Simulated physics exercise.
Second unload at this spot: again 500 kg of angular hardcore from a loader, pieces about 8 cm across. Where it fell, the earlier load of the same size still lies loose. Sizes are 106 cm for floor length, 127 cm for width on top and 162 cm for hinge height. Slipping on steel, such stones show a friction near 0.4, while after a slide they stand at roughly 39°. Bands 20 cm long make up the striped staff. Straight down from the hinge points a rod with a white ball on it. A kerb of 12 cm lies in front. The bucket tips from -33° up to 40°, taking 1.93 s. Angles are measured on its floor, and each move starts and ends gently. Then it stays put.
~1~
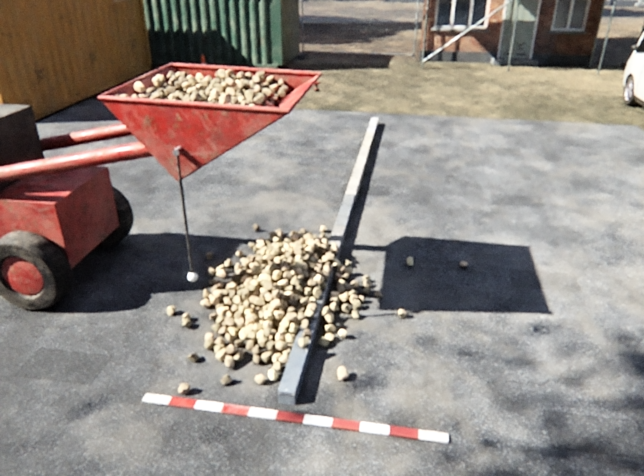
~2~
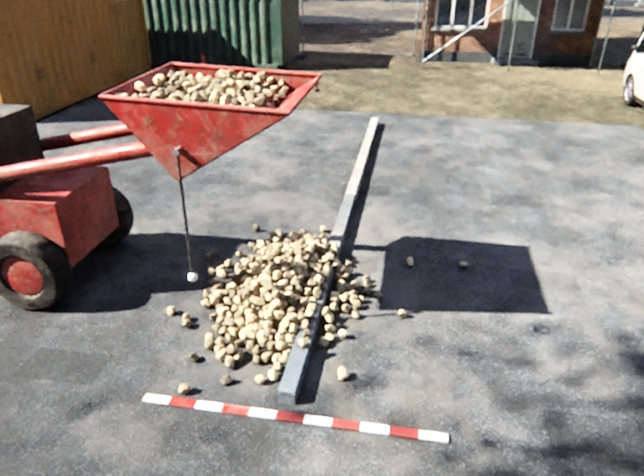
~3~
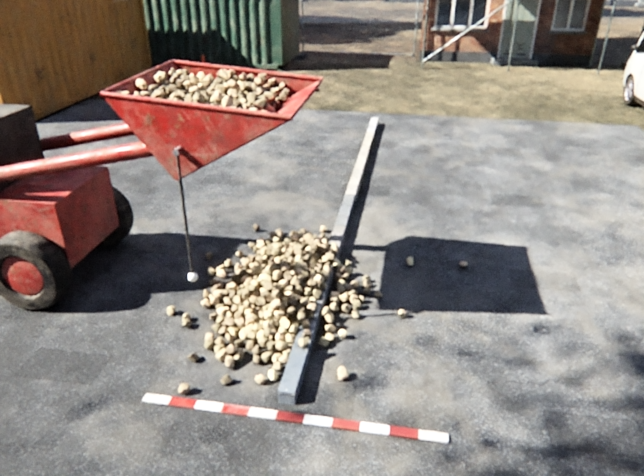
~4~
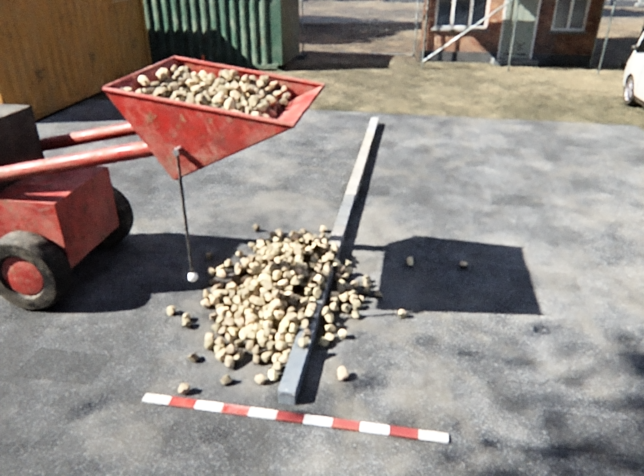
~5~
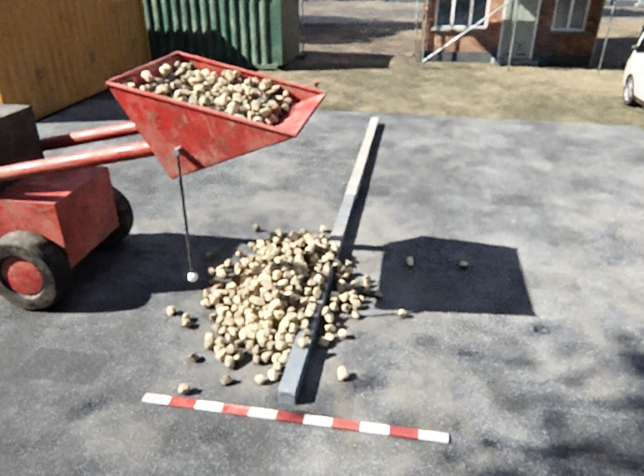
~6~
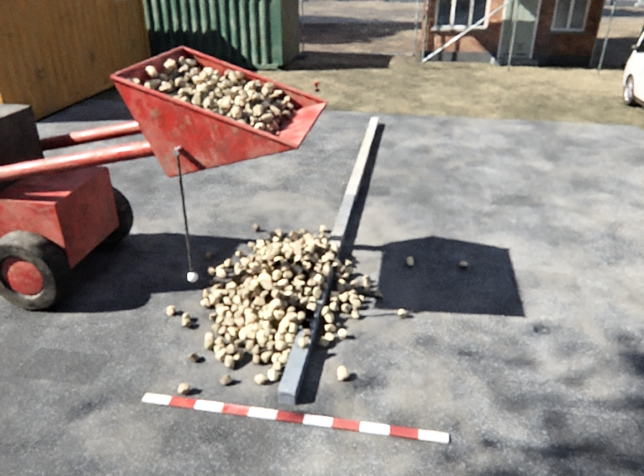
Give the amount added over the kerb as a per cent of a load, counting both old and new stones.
About 84 per cent of a load.
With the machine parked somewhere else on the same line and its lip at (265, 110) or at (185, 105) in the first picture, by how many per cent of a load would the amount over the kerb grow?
The first would add around 65 per cent, the second around 0 per cent.
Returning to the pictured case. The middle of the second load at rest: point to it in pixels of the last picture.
Roughly at pixel (358, 291).
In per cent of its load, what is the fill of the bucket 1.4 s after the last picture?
Estimate: 50 % remaining inside, roughly.
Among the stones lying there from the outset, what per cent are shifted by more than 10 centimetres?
I'd say roughly 5 per cent of them.
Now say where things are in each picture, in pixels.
In the first frame, the bucket is at -33°, its lip at (289, 111); the top of the load is at (213, 80). The earlier load is highest near (285, 264), 32 cm above ground level, 94 % on this side of the kerb, 6 % over the kerb.
In the second frame, the bucket is at -32°, its lip at (290, 113); the top of the load is at (204, 79).
In the third frame, the bucket is at -30°, its lip at (292, 118); the top of the load is at (188, 78).
The fourth frame shows lip at (294, 126), floor tilted -26°, highest stones at (182, 75).
The fifth frame shows lip at (296, 136), floor tilted -22°, highest stones at (180, 71).
In the sixth frame, the bucket is at -16°, its lip at (298, 147); the top of the load is at (182, 68).
Then, 0.9 s after the last picture the floor is at 29°; in per cent of one load, 100 in the bucket, 94 on this side of the kerb, 6 over the kerb; the foremost stones are at (391, 285).
Then, 1.4 s after the last picture the floor is at 40°; in per cent of one load, 48 in the bucket, 136 on this side of the kerb, 16 over the kerb; the foremost stones are at (396, 290).
Then, 1.8 s after the last picture the floor is at 40°; in per cent of one load, 9 in the bucket, 130 on this side of the kerb, 61 over the kerb; the foremost stones are at (418, 295).
Then, 4.6 s after the last picture the floor is at 40°; in per cent of one load, 0 in the bucket, 110 on this side of the kerb, 90 over the kerb; the foremost stones are at (481, 324). Net gain over the kerb, 84.
